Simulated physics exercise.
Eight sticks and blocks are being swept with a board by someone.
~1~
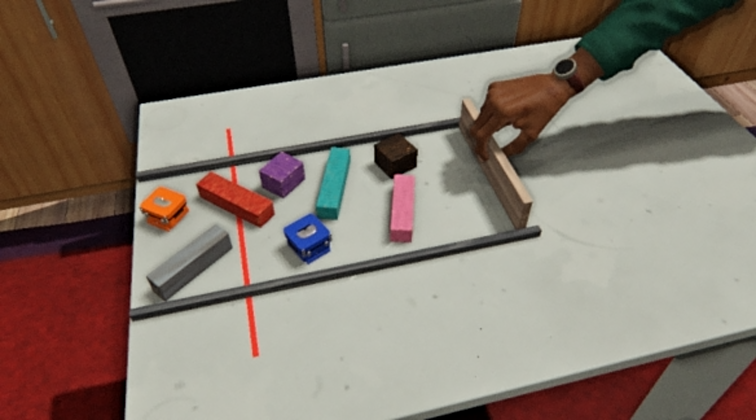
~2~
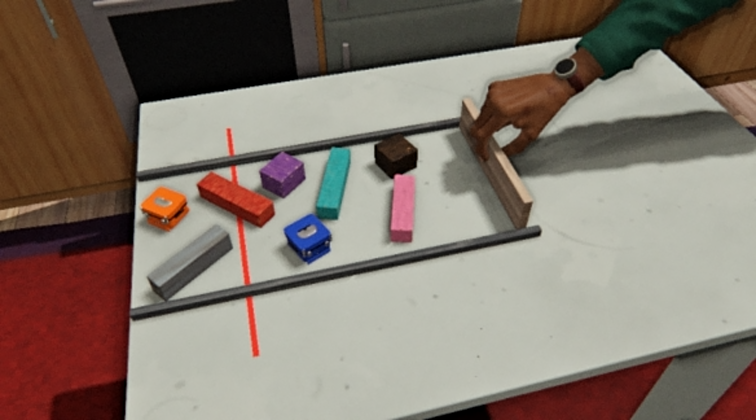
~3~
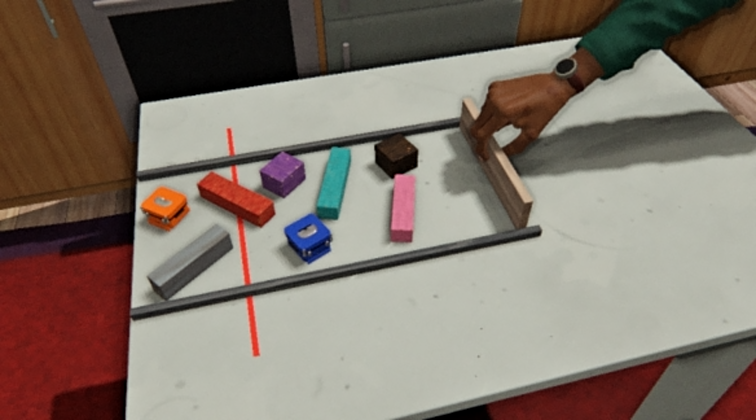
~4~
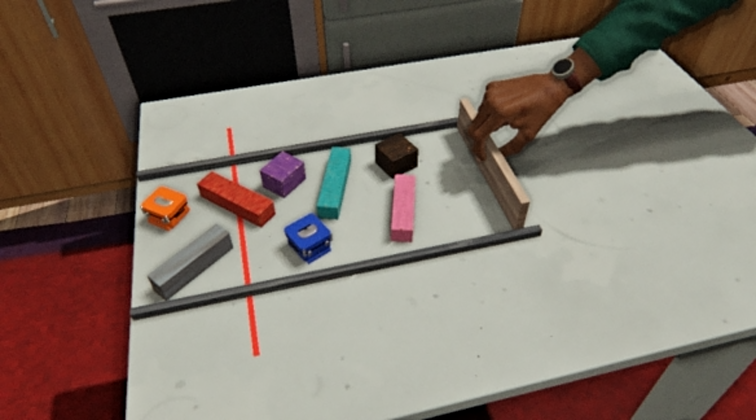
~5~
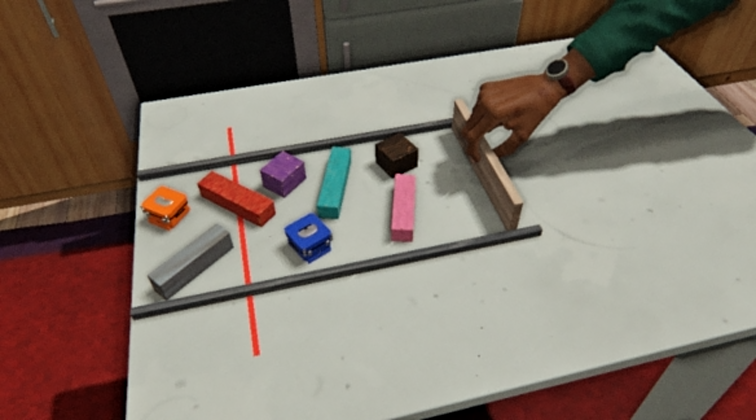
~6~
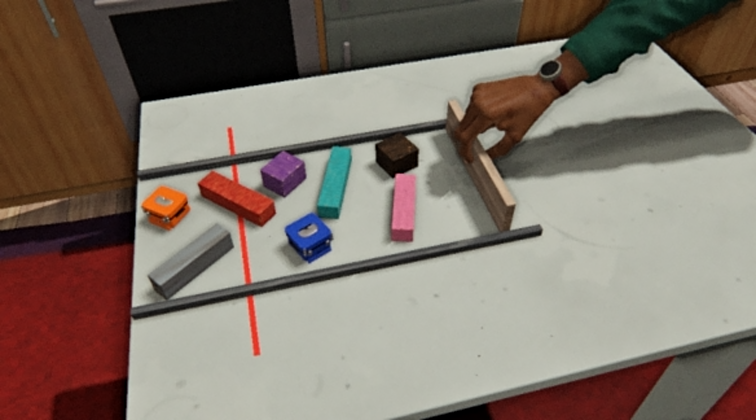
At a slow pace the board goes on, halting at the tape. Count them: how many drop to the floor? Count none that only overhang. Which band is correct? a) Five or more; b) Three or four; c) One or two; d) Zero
The answer is c.
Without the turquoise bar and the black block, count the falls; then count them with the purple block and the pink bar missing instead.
Count of fallen: 0 / 0.
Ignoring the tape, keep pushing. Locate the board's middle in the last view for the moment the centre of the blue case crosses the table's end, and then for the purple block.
The middle would be close to (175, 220) and then close to (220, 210).
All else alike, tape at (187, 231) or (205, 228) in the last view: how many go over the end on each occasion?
4 and 4.
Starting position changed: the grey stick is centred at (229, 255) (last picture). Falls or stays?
From that start it hangs on.
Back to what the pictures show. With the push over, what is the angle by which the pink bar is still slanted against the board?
It comes to around 0 degrees.
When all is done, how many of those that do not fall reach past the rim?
Answer: 3.
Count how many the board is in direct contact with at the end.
Contact count: 2.
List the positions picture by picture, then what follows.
Orange case (166, 209); grey stick (191, 262); red bar (235, 199); board (492, 161); tape (240, 222), in the first frame.
Grey stick (192, 261); board (492, 160), in the second frame.
Red bar (236, 199); pink bar (403, 208), in the third frame.
Orange case (167, 209); turquoise bar (335, 182), in the fourth frame.
Grey stick (192, 261); purple block (284, 174), in the fifth frame.
Orange case (167, 208); grey stick (193, 260); red bar (237, 198); board (477, 163); tape (241, 221), in the sixth frame.
Soon after, none off yet; orange case at rest near (167, 208); grey stick at rest near (193, 260); red bar at rest near (237, 198).
Then, none off yet; orange case at rest near (165, 209); grey stick at rest near (193, 260); red bar moved a little near (219, 207).
At rest, the number that fall off is one or two; fallen, orange case.
